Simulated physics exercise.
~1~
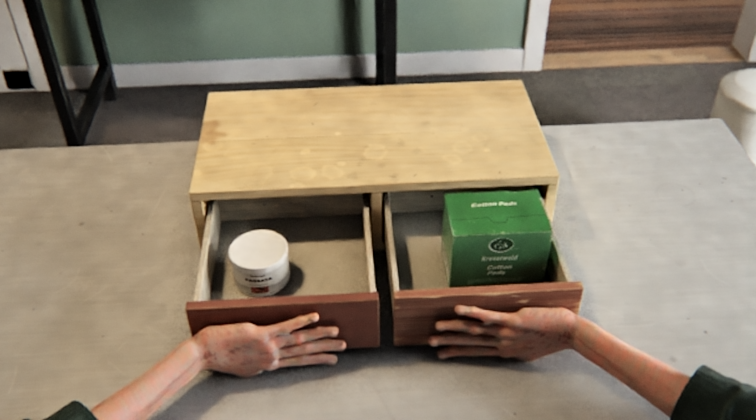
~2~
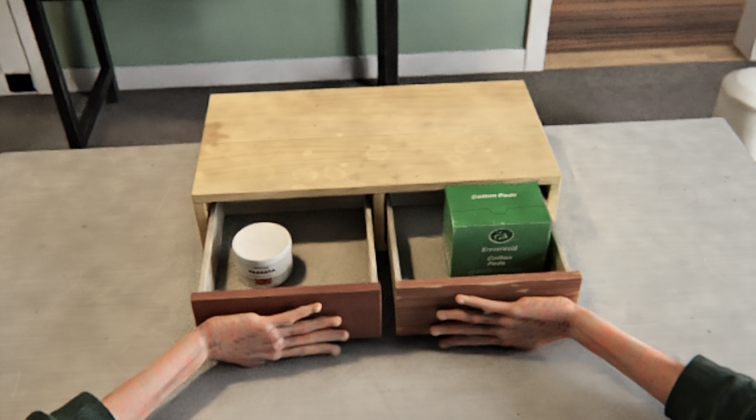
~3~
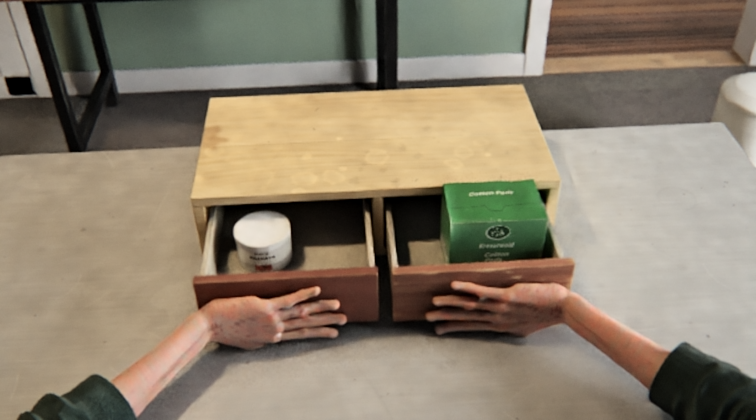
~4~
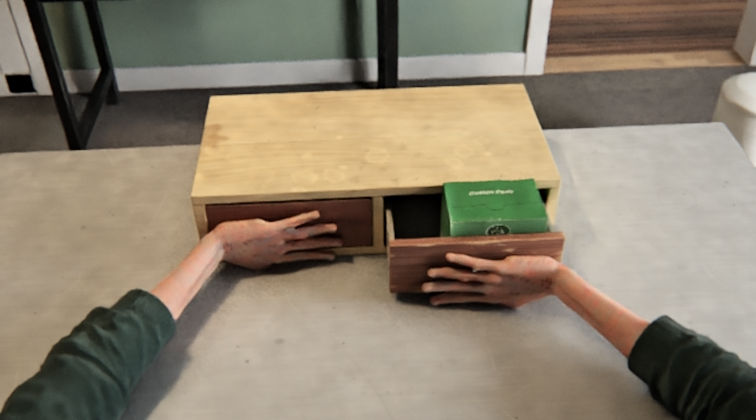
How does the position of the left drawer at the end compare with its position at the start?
At the start the left drawer is pulled well out of the chest with the white tub showing inside. By the end it has been pushed in, with its front level with the chest and the tub out of sight.
